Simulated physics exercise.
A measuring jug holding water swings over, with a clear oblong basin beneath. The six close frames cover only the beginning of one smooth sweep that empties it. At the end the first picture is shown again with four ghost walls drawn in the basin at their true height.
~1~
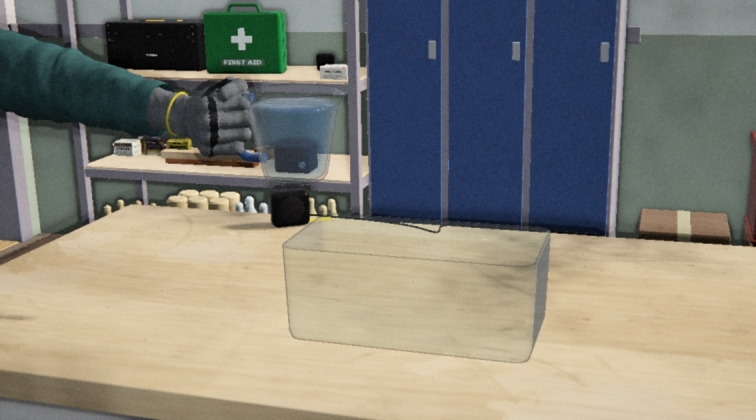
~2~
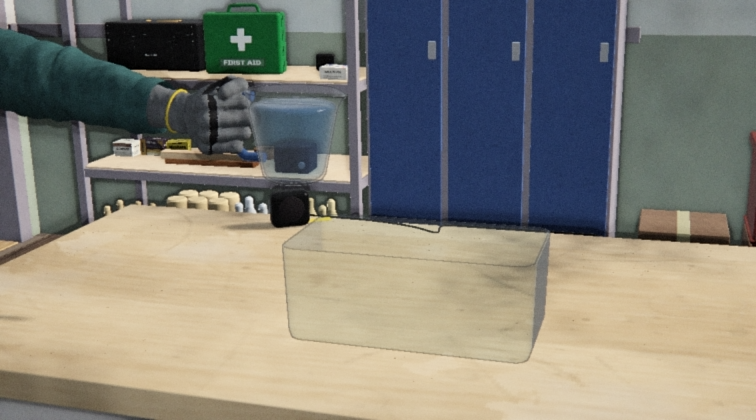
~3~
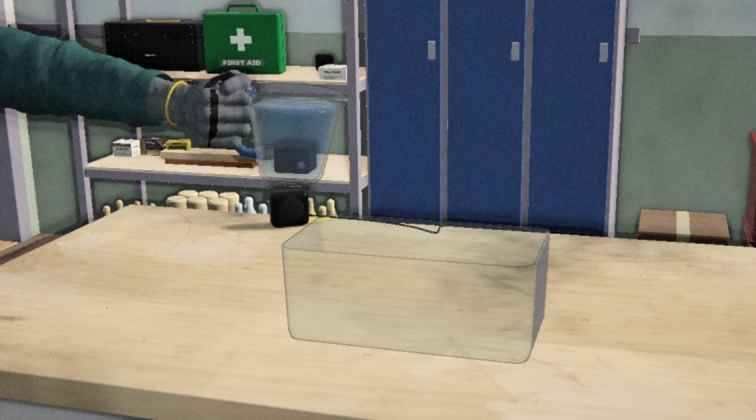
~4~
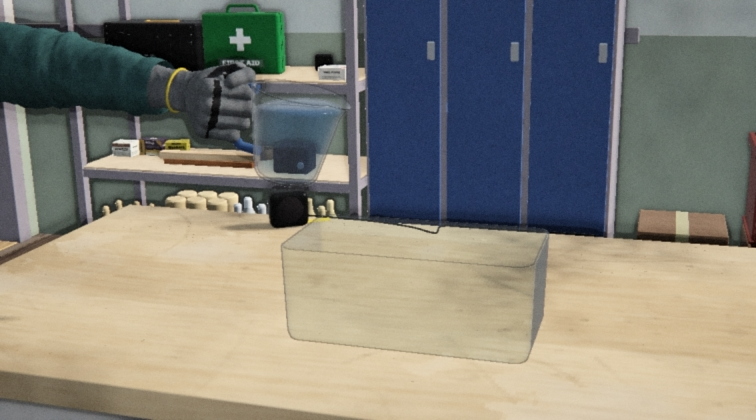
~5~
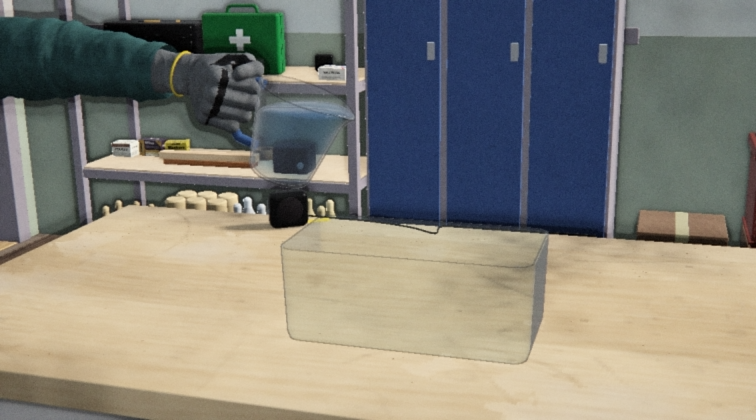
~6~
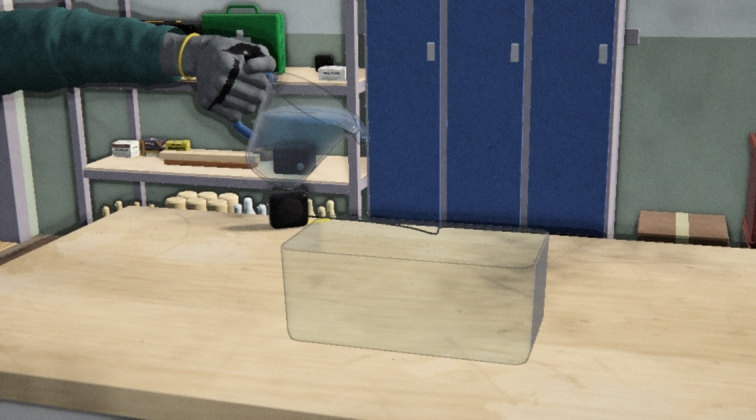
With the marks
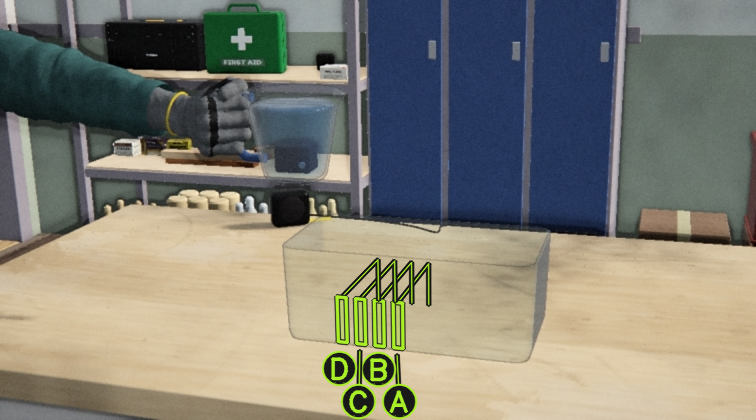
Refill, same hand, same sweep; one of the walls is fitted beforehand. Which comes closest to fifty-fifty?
The answer is position B.
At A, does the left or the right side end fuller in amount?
The left one.
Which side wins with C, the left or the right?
More ends on the right.
On the marked copy, A at (397, 355); B at (378, 353); C at (359, 351); D at (341, 348).
For position A, about 81 % ends left of the wall and 18 % right of it.
For position B, about 46 % ends left of the wall and 54 % right of it.
For position C, about 17 % ends left of the wall and 83 % right of it.
For position D, about 3 % ends left of the wall and 97 % right of it.
